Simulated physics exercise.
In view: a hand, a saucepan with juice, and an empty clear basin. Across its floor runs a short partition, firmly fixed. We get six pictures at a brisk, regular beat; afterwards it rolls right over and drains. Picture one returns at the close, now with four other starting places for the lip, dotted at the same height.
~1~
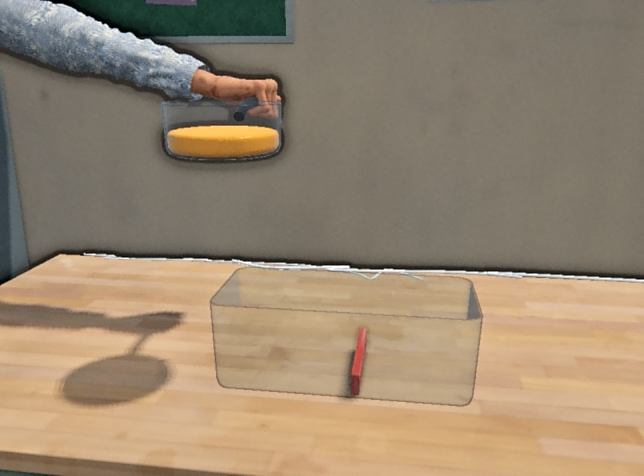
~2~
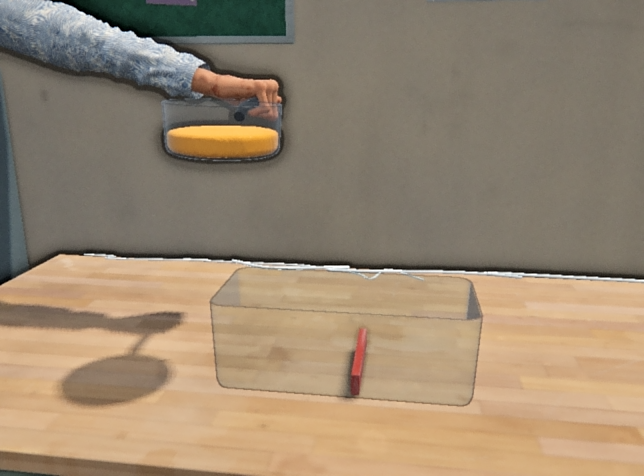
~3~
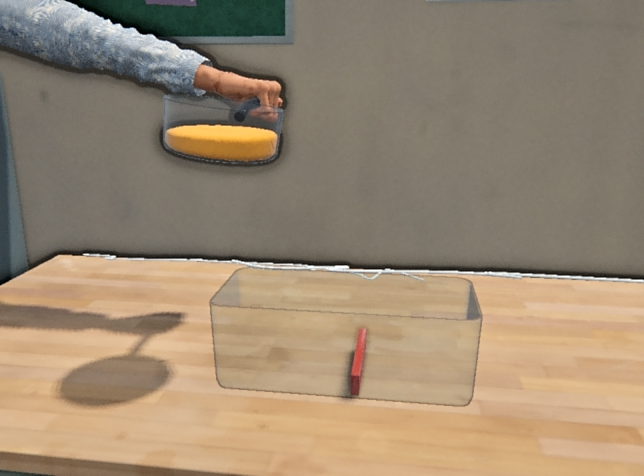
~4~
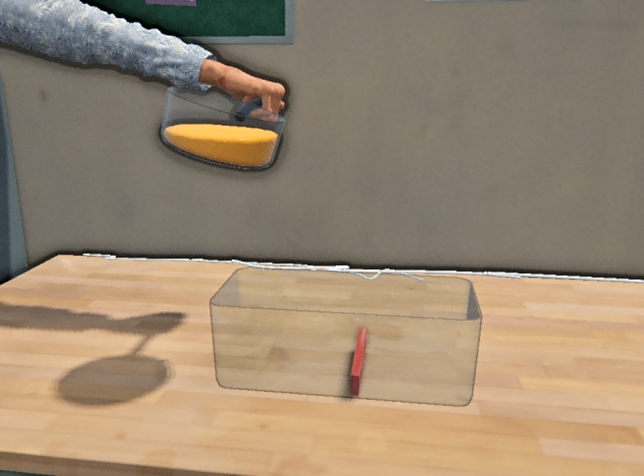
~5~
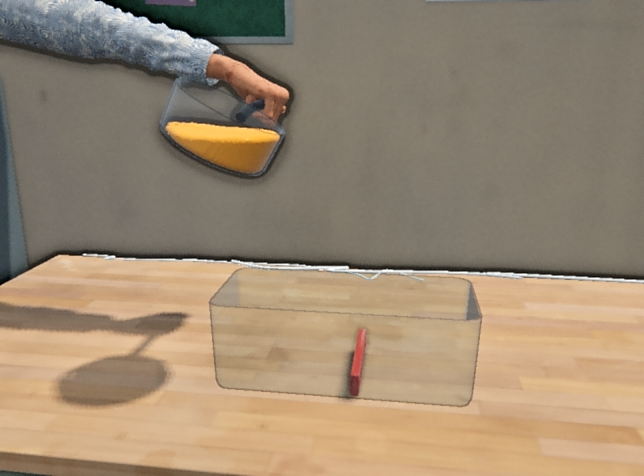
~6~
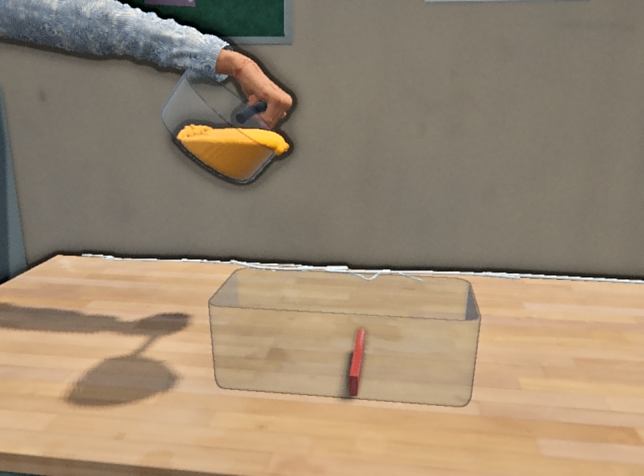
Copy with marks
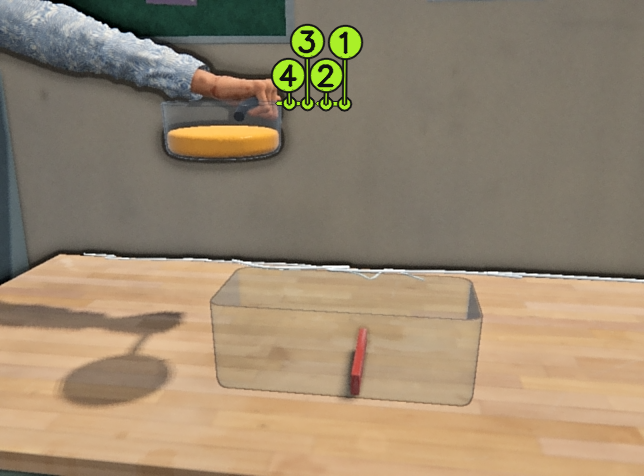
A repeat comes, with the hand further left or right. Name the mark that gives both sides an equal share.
Dot 2 does it best.
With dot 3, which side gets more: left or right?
More ends on the left.
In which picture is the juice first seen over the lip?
In picture 6.
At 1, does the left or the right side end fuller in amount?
The right one.
On the marked copy, 1 at (344, 104); 2 at (325, 103); 3 at (307, 103); 4 at (289, 103).
With 1, about 29 % ends left of the wall and 70 % right of it.
With 2, about 51 % ends left of the wall and 47 % right of it.
With 3, about 72 % ends left of the wall and 27 % right of it.
With 4, about 89 % ends left of the wall and 9 % right of it.
